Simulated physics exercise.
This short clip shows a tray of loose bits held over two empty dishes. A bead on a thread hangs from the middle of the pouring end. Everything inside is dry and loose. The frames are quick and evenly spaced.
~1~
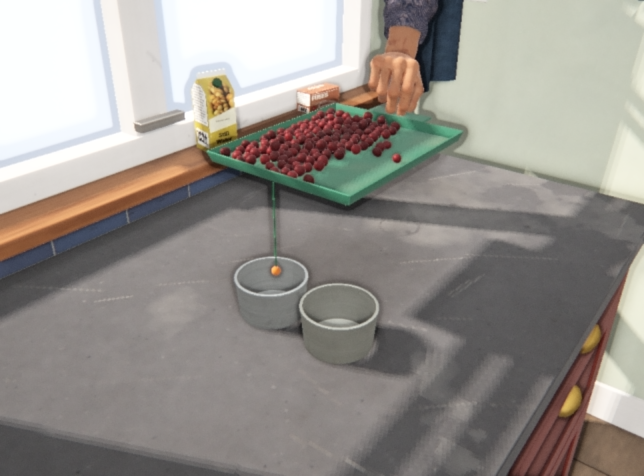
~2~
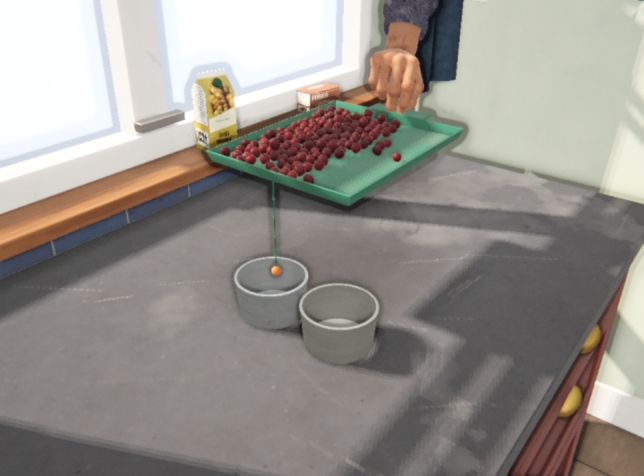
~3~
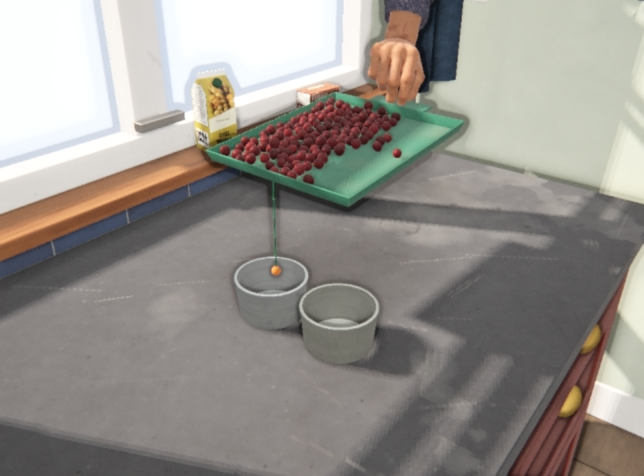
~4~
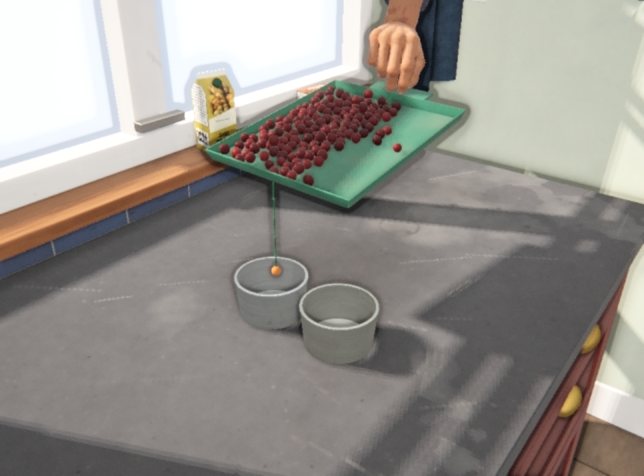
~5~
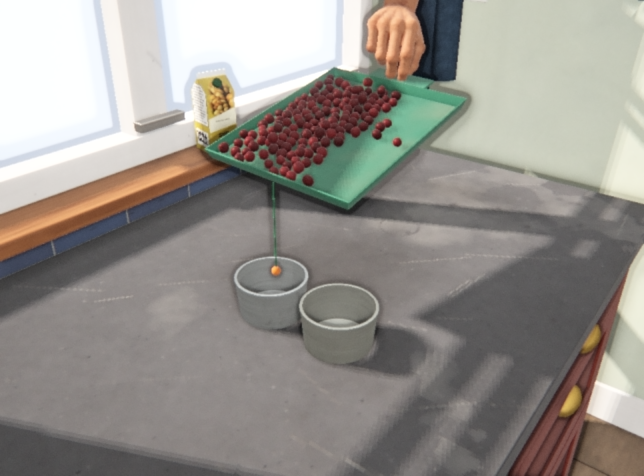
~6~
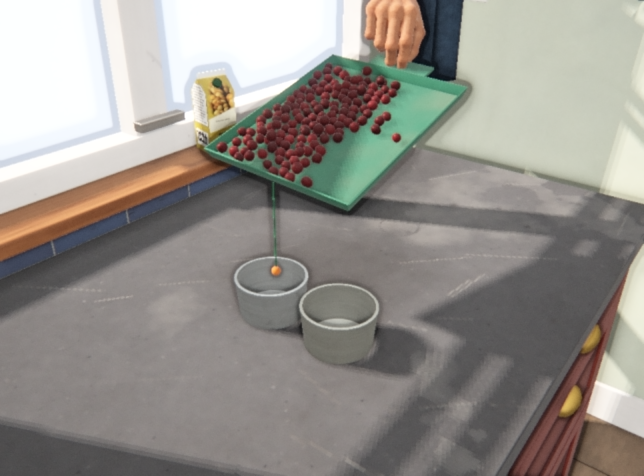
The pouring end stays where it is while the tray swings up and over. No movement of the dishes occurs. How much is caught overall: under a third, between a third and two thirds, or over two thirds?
Most likely the dishes will fail to trap a third of the load.
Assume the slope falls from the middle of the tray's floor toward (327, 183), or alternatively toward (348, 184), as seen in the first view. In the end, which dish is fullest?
The first try favours the rightmost dish, the second the rightmost dish.
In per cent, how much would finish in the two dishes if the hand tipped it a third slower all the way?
Roughly 20 percent.
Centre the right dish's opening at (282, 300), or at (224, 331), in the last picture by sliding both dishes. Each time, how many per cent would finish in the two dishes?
In order: 40 percent and 0 percent.
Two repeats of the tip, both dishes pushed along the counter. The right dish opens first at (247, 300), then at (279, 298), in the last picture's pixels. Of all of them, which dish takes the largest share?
On the first try it would be the one to the right, on the second the one to the right.
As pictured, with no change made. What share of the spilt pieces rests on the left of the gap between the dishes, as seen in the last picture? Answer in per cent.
Share on the left: Near 80 %.
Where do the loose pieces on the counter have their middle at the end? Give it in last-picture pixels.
Their resting centre is at about (262, 368).
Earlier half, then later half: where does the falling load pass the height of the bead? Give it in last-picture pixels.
Starting near (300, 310), moving on to near (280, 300).
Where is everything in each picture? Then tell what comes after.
The first frame shows corners of the pouring end near (212, 151) and (348, 193), level; middle of the load near (325, 141), dried cherries; left dish near (248, 306); right dish near (316, 339); bead on its thread near (276, 271).
The second frame shows corners of the pouring end near (212, 150) and (348, 194), level; middle of the load near (324, 139).
The third frame shows corners of the pouring end near (212, 150) and (348, 195), tipped barely, lowest at the right corner; middle of the load near (324, 135).
The fourth frame shows corners of the pouring end near (211, 149) and (348, 197), tipped a little, lowest at the right corner; middle of the load near (324, 128).
The fifth frame shows corners of the pouring end near (210, 148) and (348, 199), tipped a little, lowest at the right corner; middle of the load near (323, 122).
The sixth frame shows corners of the pouring end near (210, 147) and (347, 201), tipped clearly, lowest at the right corner; middle of the load near (322, 116); left dish near (248, 306); right dish near (316, 339).
Shortly afterwards, tray tipped steeply; the bulk on the tray; only a few outside both; a little in the air.
Next, tray tipped right over; a little on the tray; a little in the right dish; near half outside both; near a quarter in the air.
Some moments later, tray tipped past a quarter turn; near a quarter in the right dish; the bulk outside both.
In the end, tray tipped past a quarter turn; near a quarter in the right dish; none at all in the left dish; the bulk outside both.
